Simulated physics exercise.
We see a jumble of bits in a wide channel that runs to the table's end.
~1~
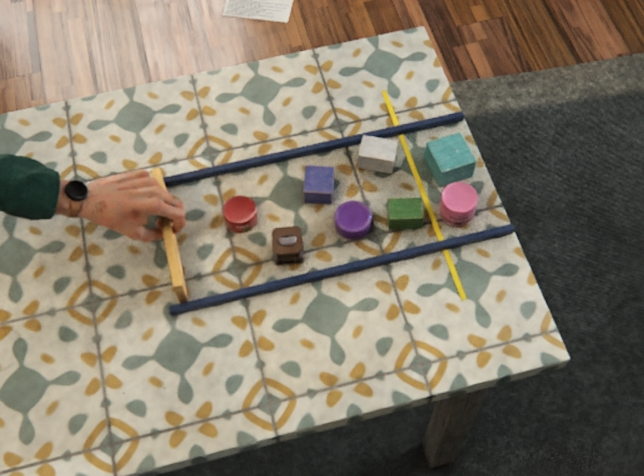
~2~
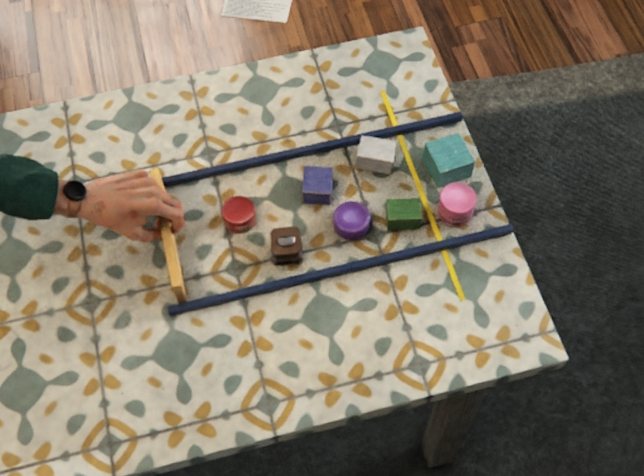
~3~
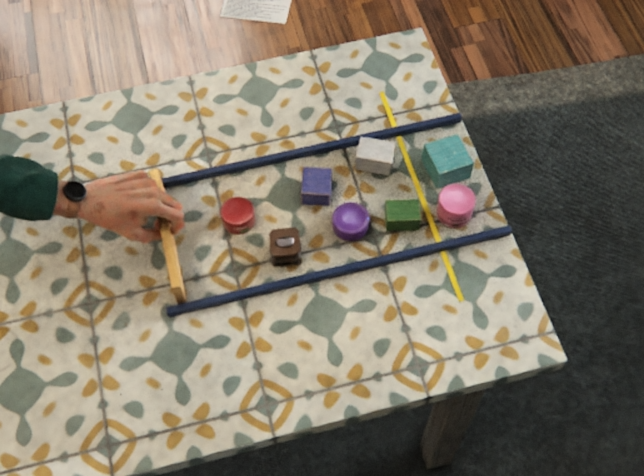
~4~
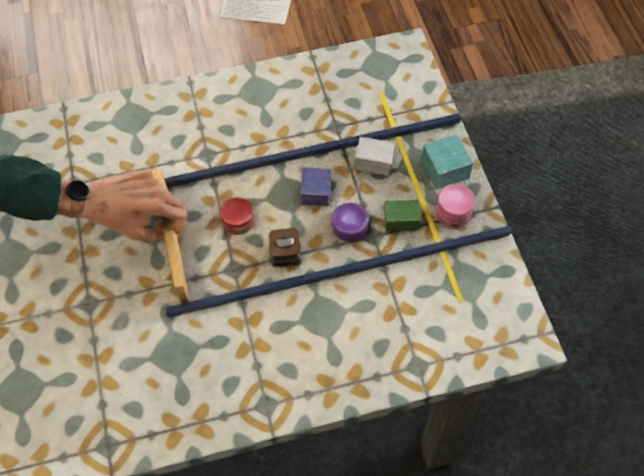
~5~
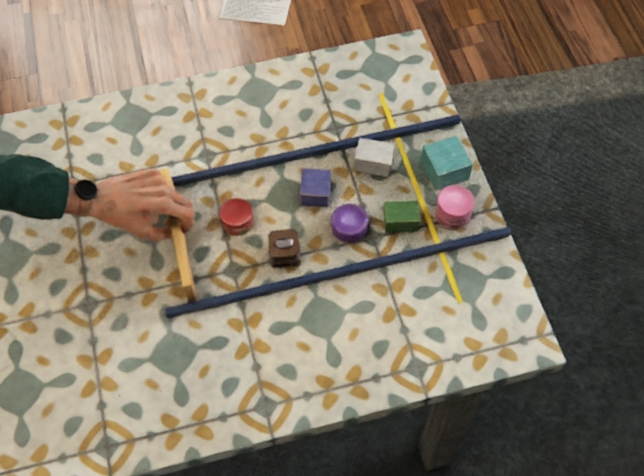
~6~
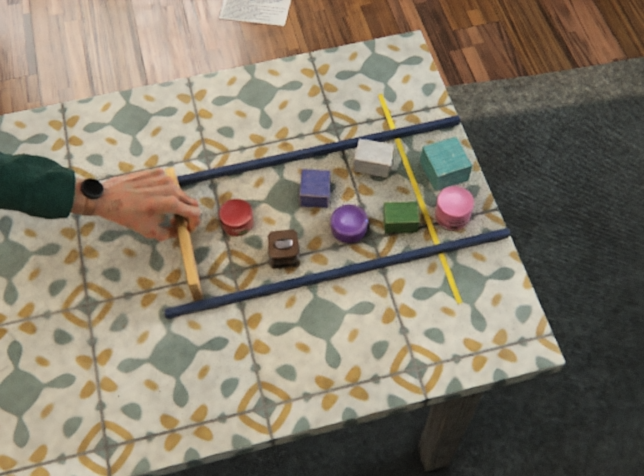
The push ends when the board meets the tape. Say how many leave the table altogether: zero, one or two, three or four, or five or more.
In the end the number that fall off is one or two.
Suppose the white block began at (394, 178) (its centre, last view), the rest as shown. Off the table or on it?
Then it remains up.
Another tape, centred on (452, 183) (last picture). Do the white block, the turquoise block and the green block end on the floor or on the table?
The white block does not fall; the turquoise block comes down; the green block falls.
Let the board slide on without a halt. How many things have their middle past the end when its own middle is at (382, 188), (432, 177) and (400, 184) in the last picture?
Past the end: 1, 2 and 1.
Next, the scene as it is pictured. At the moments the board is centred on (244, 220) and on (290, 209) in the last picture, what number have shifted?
First 1, then 3.
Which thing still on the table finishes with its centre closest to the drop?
The turquoise block ends nearest.
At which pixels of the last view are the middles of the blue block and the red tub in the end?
The blue block stops around (424, 161); the red tub around (434, 186).
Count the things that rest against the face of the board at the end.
4 of them.
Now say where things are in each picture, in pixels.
Turquoise block (450, 160); pink tub (458, 205); green block (405, 214); board (169, 235); tape (421, 187), in the first frame.
Pink tub (457, 205); brown case (286, 246), in the second frame.
Green block (403, 215); white block (375, 156), in the third frame.
Turquoise block (447, 161); red tub (238, 216), in the fourth frame.
Pink tub (454, 208); purple lid (350, 223), in the fifth frame.
Turquoise block (446, 163); pink tub (454, 209); green block (401, 217); board (184, 233); tape (417, 191), in the sixth frame.
Soon after, none off yet; turquoise block at rest near (446, 163); pink tub at rest near (454, 209); green block at rest near (401, 217).
After that, none off yet; turquoise block at rest near (446, 163); pink tub displaced a little near (465, 208); green block displaced about its own width near (430, 213).
In the end, the number that fall off is one or two; gone, green block and pink tub.
